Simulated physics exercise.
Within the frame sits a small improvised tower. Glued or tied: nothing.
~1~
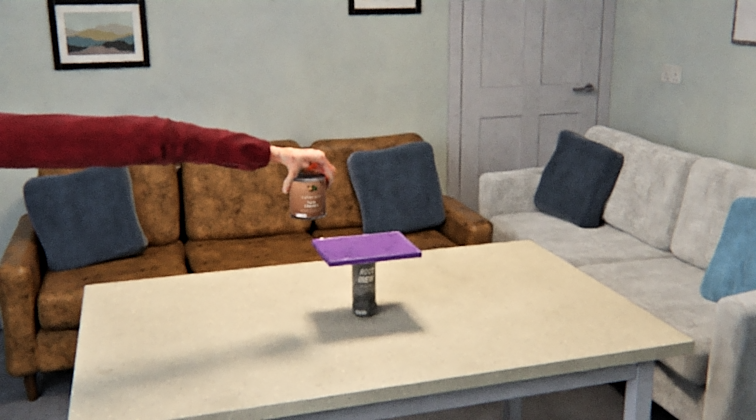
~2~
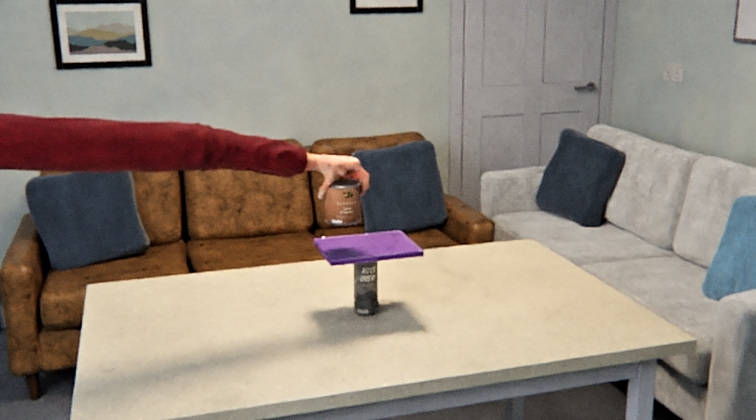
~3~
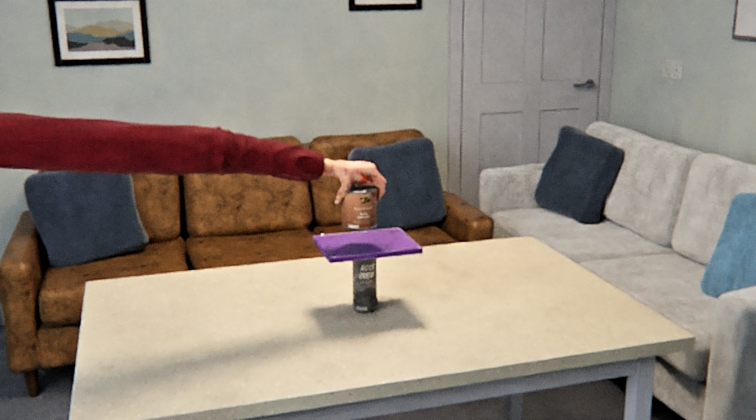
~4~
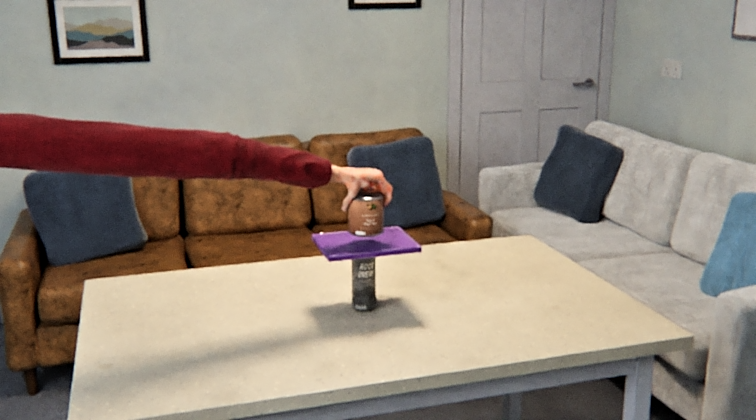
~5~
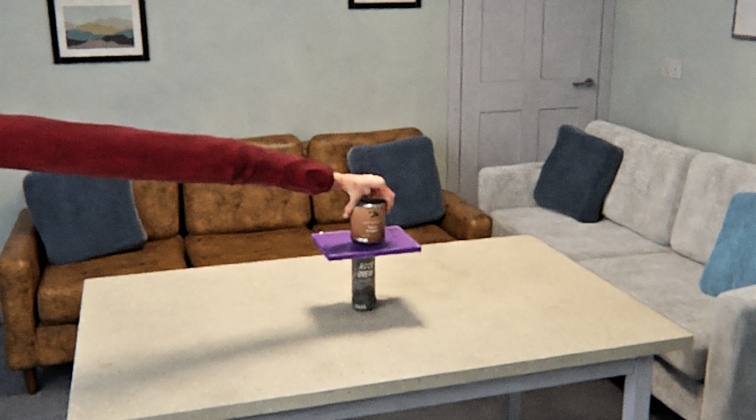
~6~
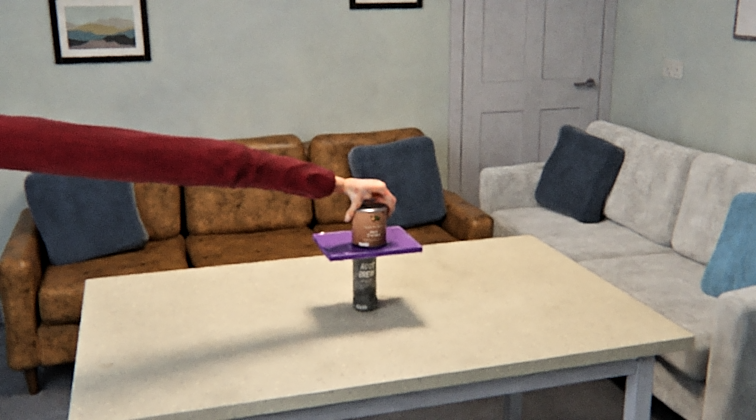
The footage shows a red-sleeved arm reaching from the left, moving an orange-brown tin rightward and lowering it onto a purple lid balanced on a dark can on a table, the hand still gripping the tin.
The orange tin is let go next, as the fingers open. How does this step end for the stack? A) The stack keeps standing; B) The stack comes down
A, the stack keeps standing.
Then, 0.30 s after the last picture, nothing has stirred.
Then, 0.70 s after the last picture, orange tin resting near (369, 225).
At rest, all 3 in place. Seen from the same camera at the end, orange tin near (369, 225). The stack holds.
